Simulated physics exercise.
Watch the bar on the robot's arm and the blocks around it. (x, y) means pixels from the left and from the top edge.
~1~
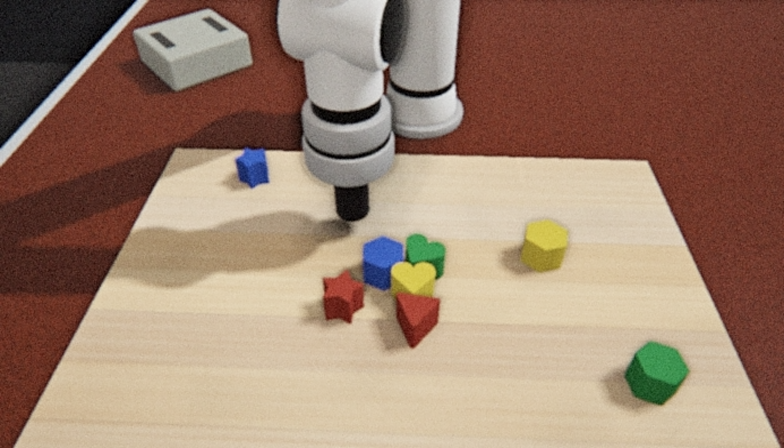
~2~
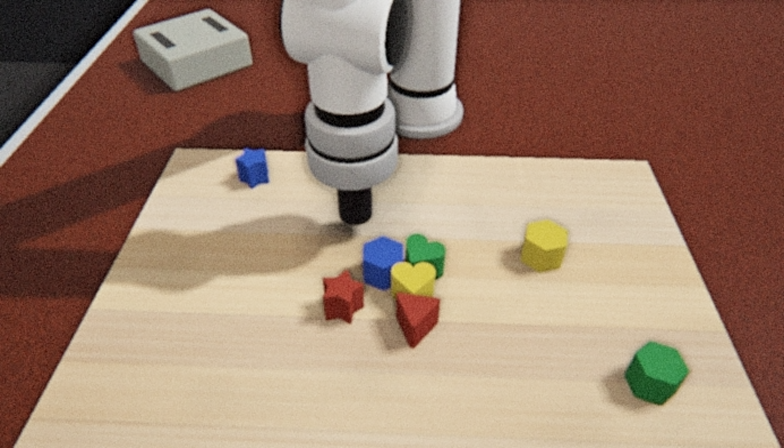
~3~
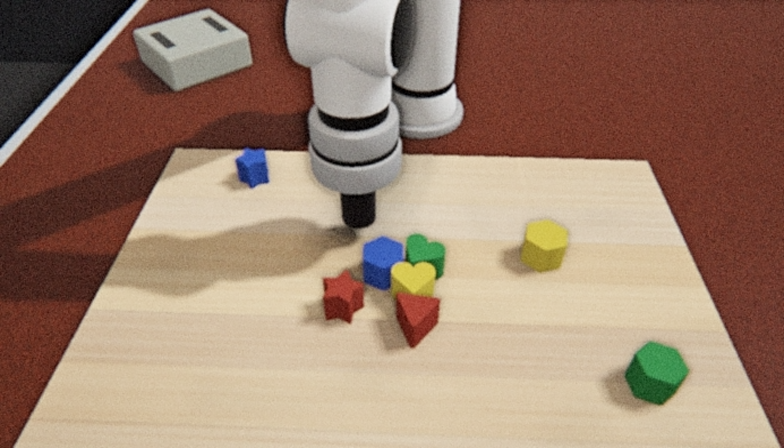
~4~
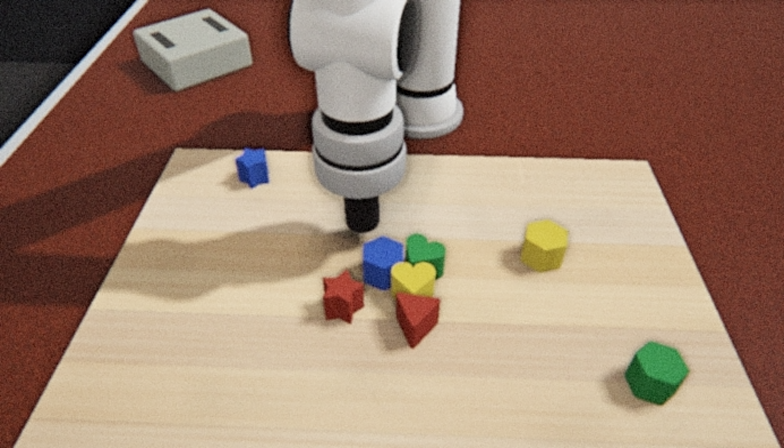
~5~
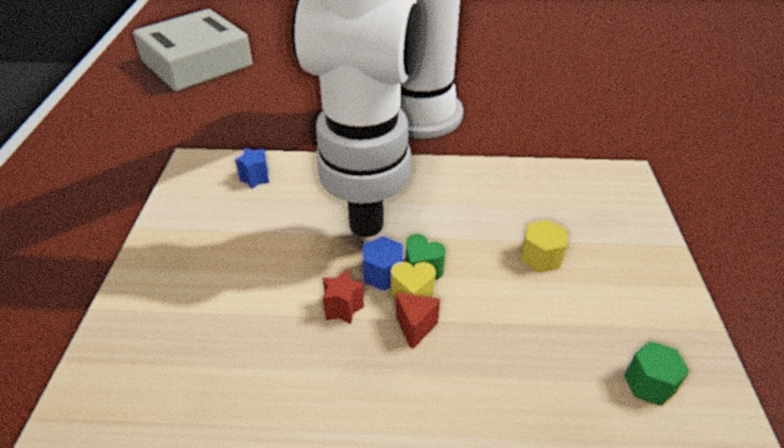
The robot arm's black-tipped end crept slightly right and toward the viewer, nearing the blue hexagon in a cluster of colourful blocks on the wooden board, while all the blocks stayed still.
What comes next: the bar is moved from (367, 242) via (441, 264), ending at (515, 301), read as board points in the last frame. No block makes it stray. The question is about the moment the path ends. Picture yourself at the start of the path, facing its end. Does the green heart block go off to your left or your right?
Moves right.
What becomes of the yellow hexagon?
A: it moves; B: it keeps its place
Letter B.
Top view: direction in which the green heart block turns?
From above, it looks like the green heart block goes clockwise.
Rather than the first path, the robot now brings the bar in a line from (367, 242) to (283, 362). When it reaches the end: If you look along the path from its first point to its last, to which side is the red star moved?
Displaced left.
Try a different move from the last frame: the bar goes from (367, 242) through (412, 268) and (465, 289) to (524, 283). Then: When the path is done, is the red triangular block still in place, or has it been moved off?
Displaced.
The first path, step by step. One third of the way, bar (418, 240); blue hexagon (386, 254), turned 15° clockwise; yellow heart block (416, 280); red triangular block (416, 310); green heart block (439, 257), turned 20° clockwise.
Two thirds of the way, bar (469, 260); blue hexagon (386, 254), turned 15° clockwise; yellow heart block (419, 282), turned 15° clockwise; red triangular block (414, 311); green heart block (464, 277), turned 105° clockwise.
At the end, bar (518, 286); blue hexagon (386, 254), turned 15° clockwise; yellow heart block (419, 282), turned 15° clockwise; red triangular block (414, 311); green heart block (471, 283), turned 135° clockwise; yellow hexagon not moved.
